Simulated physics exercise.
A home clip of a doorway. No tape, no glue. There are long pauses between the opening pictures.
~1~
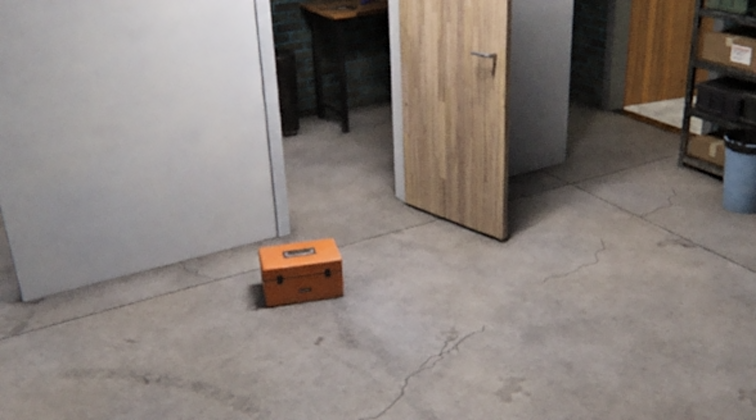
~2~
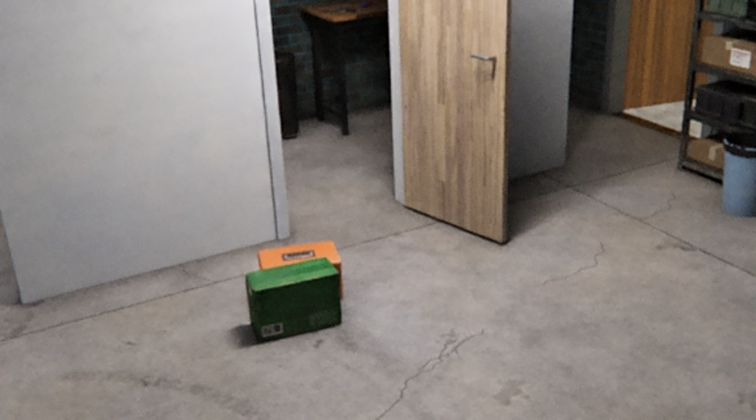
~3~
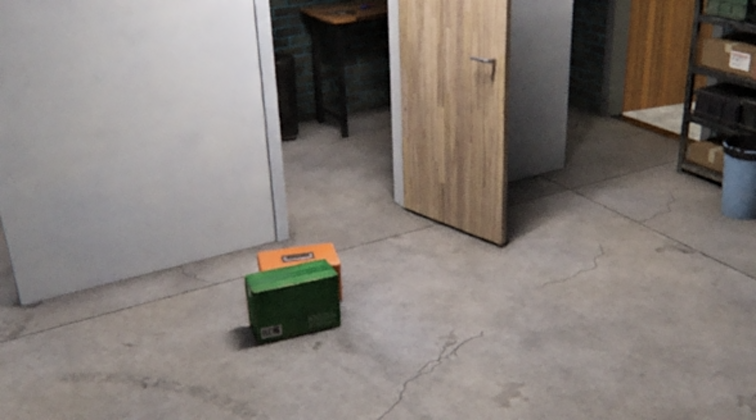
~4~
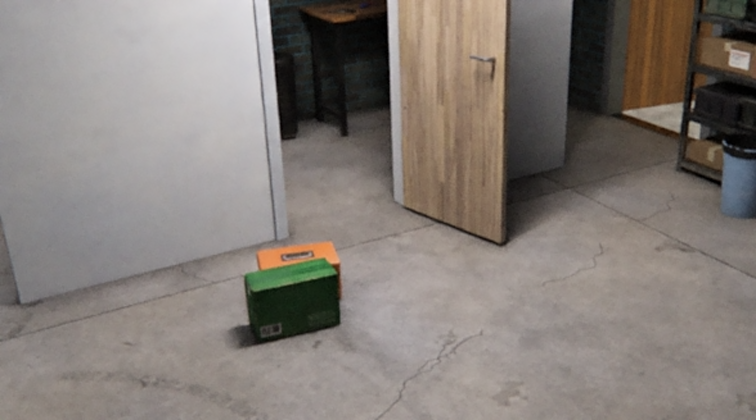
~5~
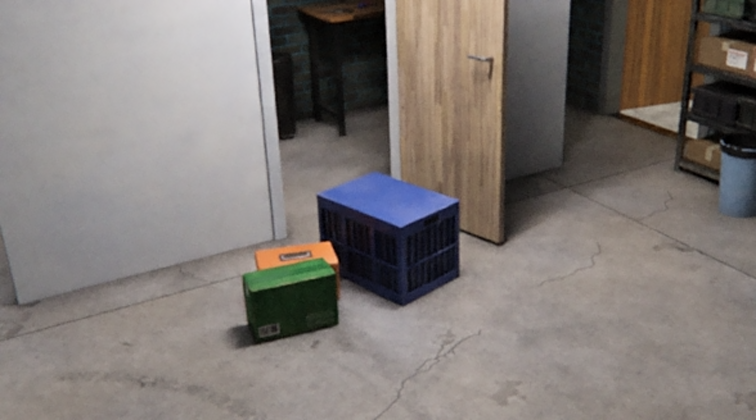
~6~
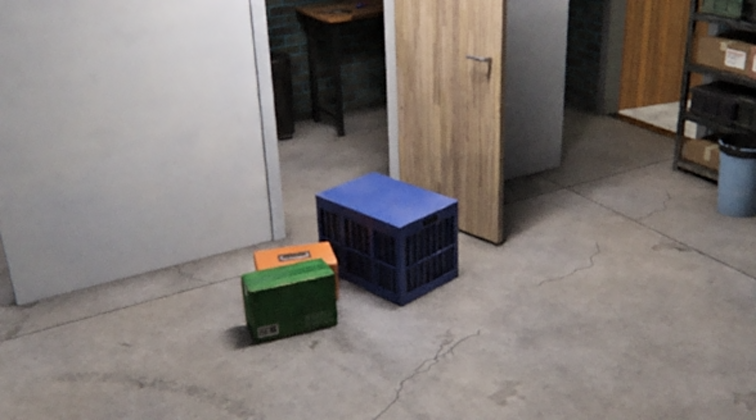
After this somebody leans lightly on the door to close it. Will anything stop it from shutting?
It stops short.
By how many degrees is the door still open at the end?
Some 70° open.
Then, 0.30 s past the last view, door at 99°.
Then, 0.50 s past the last view, door at 89°.
Then, 0.60 s past the last view, door at 82°.
Then, 0.80 s past the last view, door at 72°.
Finally, door at 72°; all 3 still in place. Final places as the last picture's camera would see them, blue chest near (387, 236).
